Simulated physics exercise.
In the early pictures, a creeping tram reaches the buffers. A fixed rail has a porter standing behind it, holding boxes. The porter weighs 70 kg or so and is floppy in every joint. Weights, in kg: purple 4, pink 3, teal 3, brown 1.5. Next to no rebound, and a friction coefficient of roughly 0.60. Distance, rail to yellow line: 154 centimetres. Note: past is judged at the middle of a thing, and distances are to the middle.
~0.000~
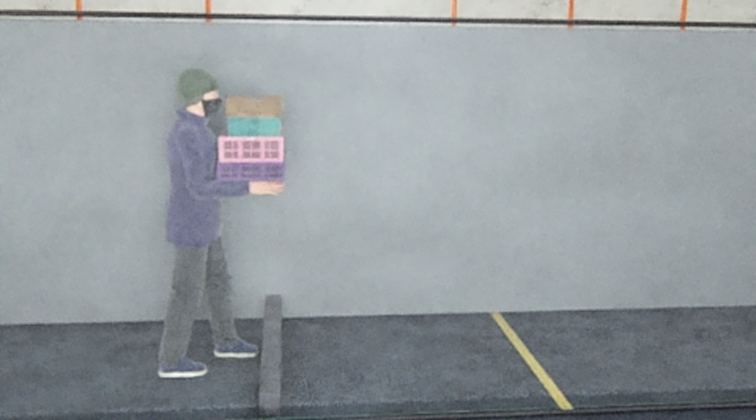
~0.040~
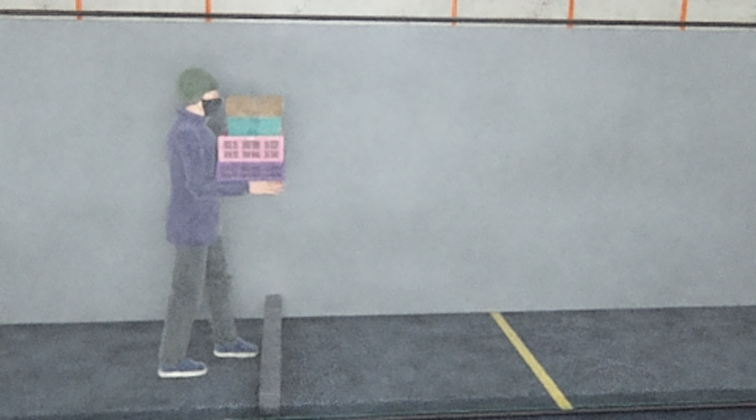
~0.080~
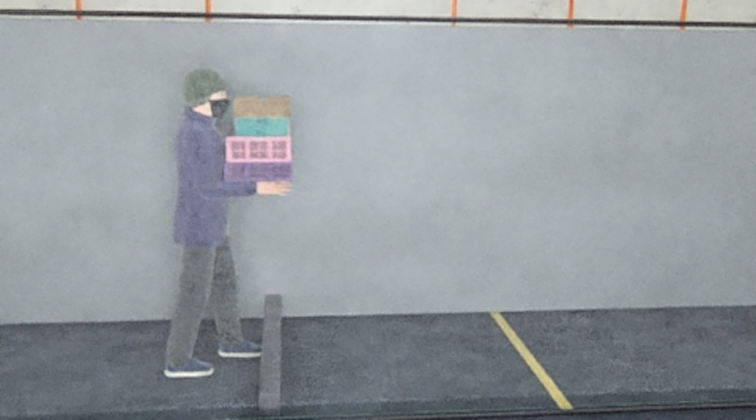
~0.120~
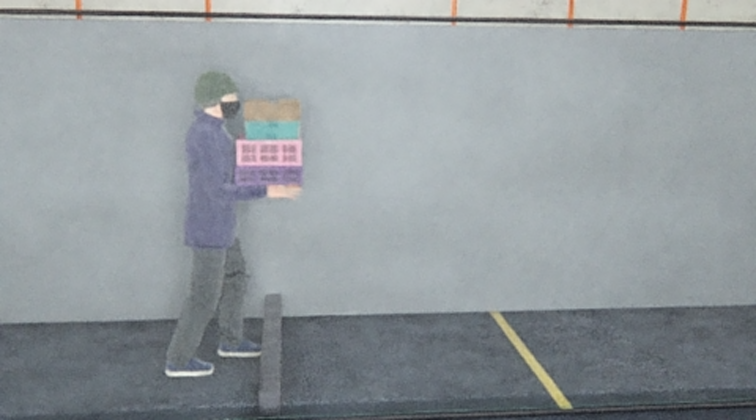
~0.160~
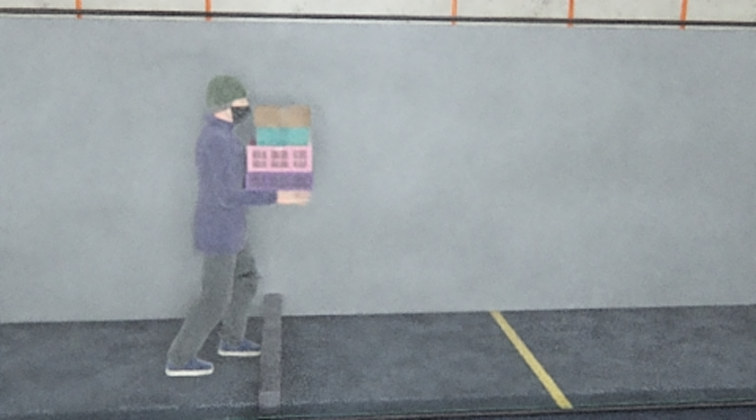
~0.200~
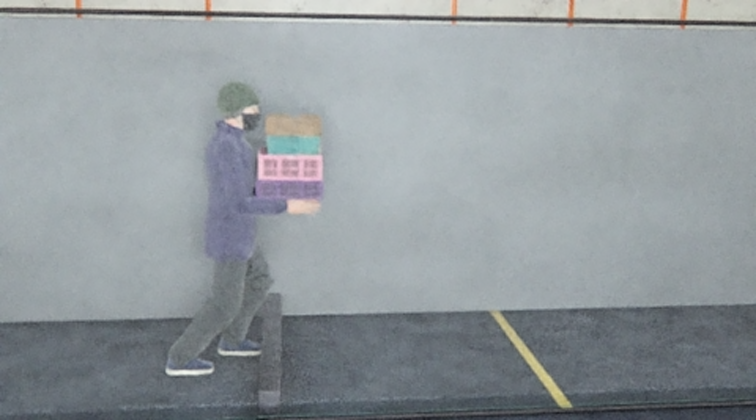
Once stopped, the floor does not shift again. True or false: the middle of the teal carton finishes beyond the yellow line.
False.
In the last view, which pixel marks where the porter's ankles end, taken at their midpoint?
Estimated spot: About (265, 307).
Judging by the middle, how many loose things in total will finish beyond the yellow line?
The answer is 1 of them.
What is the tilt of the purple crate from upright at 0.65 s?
About 40 degrees.
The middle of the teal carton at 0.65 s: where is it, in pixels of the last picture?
At that time it is near pixel (428, 334) in the last view.
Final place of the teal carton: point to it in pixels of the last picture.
I'd put it somewhere close to (502, 346).
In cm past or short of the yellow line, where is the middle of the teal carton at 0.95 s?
Position: About 20 cm short.
After 0.45 s the teal carton is 98 cm short of the yellow line, tilted 35°, near (362, 251) in the last picture's view.
After 0.65 s the teal carton is 59 cm short of the yellow line, tilted 50°, near (428, 334) in the last picture's view.
After 0.95 s the teal carton is 20 cm short of the yellow line, tilted 165°, near (492, 337) in the last picture's view; the purple crate 97 cm short of the yellow line, tilted 0°.
At rest, 2.5 s, purple crate stops short of the yellow line; pink crate stops short of the yellow line; teal carton stops short of the yellow line; brown parcel crosses the yellow line; porter's head stops short of the yellow line.
